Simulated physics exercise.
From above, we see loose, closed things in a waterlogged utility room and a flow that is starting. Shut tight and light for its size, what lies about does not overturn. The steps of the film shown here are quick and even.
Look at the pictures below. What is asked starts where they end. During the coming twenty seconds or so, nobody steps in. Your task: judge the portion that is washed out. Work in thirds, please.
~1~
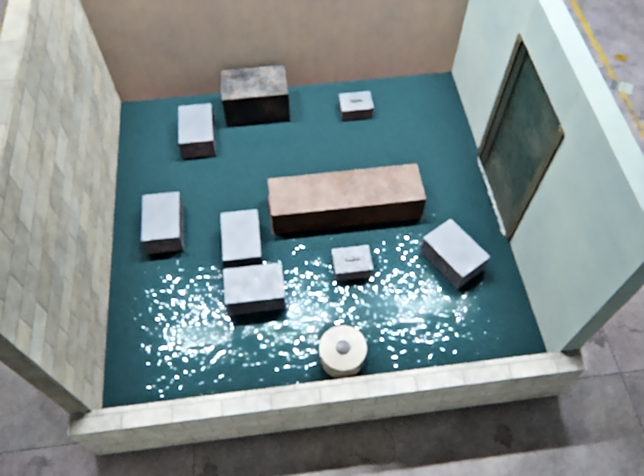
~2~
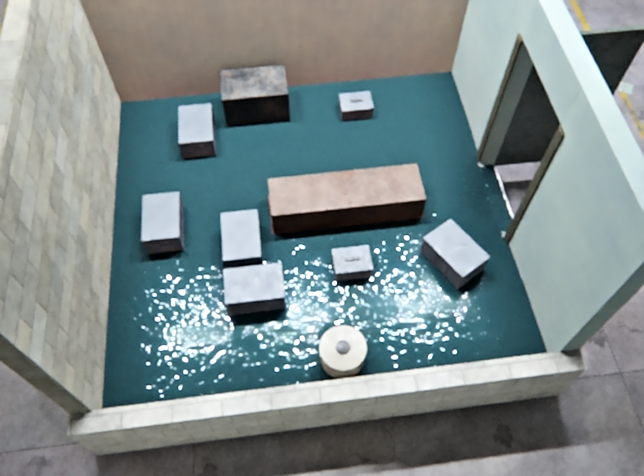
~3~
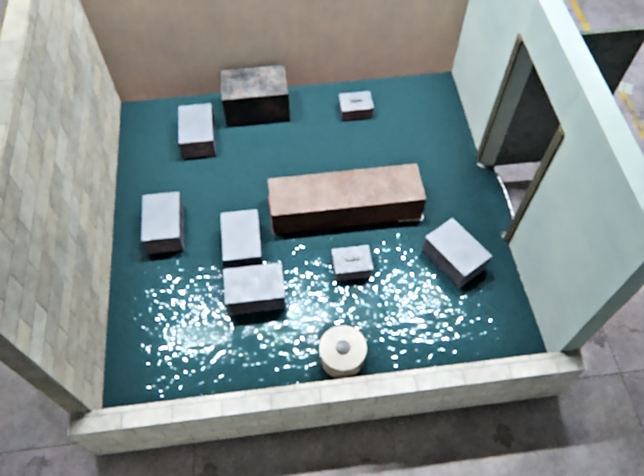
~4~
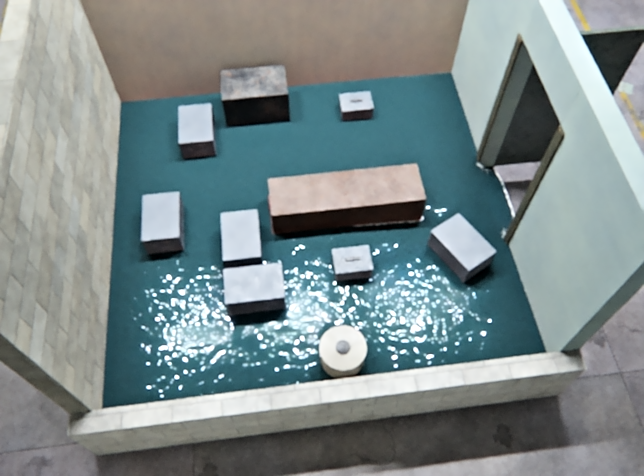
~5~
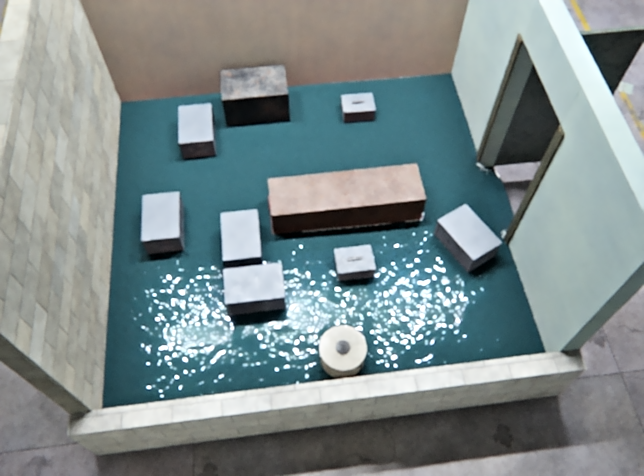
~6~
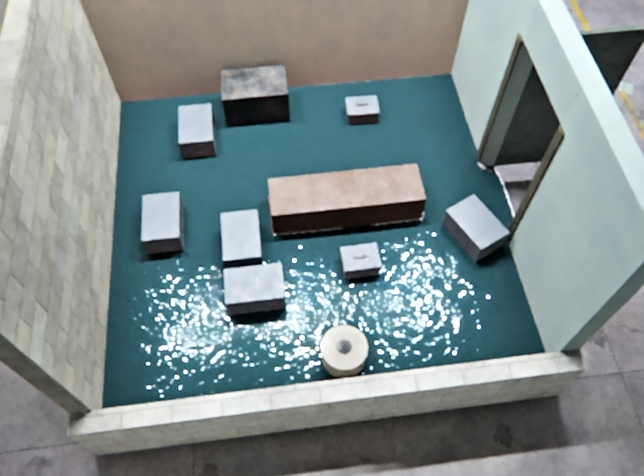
Third to two thirds.
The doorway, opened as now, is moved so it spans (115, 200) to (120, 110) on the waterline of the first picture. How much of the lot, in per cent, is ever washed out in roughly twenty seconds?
About 80 percent, I'd say.
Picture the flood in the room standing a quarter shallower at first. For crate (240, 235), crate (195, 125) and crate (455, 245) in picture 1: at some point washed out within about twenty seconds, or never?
In order, held back, held back and flushed away.
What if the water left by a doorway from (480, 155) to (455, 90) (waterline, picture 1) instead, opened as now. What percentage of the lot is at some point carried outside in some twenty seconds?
Roughly 60 %.
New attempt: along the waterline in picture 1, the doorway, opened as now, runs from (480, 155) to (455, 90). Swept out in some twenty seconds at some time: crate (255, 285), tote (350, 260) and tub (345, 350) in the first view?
Result, in listed order: Retained / exited / retained.
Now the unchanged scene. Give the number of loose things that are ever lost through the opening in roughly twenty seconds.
Count: 3.
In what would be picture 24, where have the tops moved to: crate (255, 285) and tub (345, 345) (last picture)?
My guess is close to (338, 285), then close to (430, 326).
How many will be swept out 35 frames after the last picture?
3.
A moment on, 1 of 8 are out; 7 afloat.
Next, 2 of 8 are out; 6 afloat.
Later, 3 of 8 are out; 5 afloat.
In the end, 3 of 8 are out; 5 afloat.
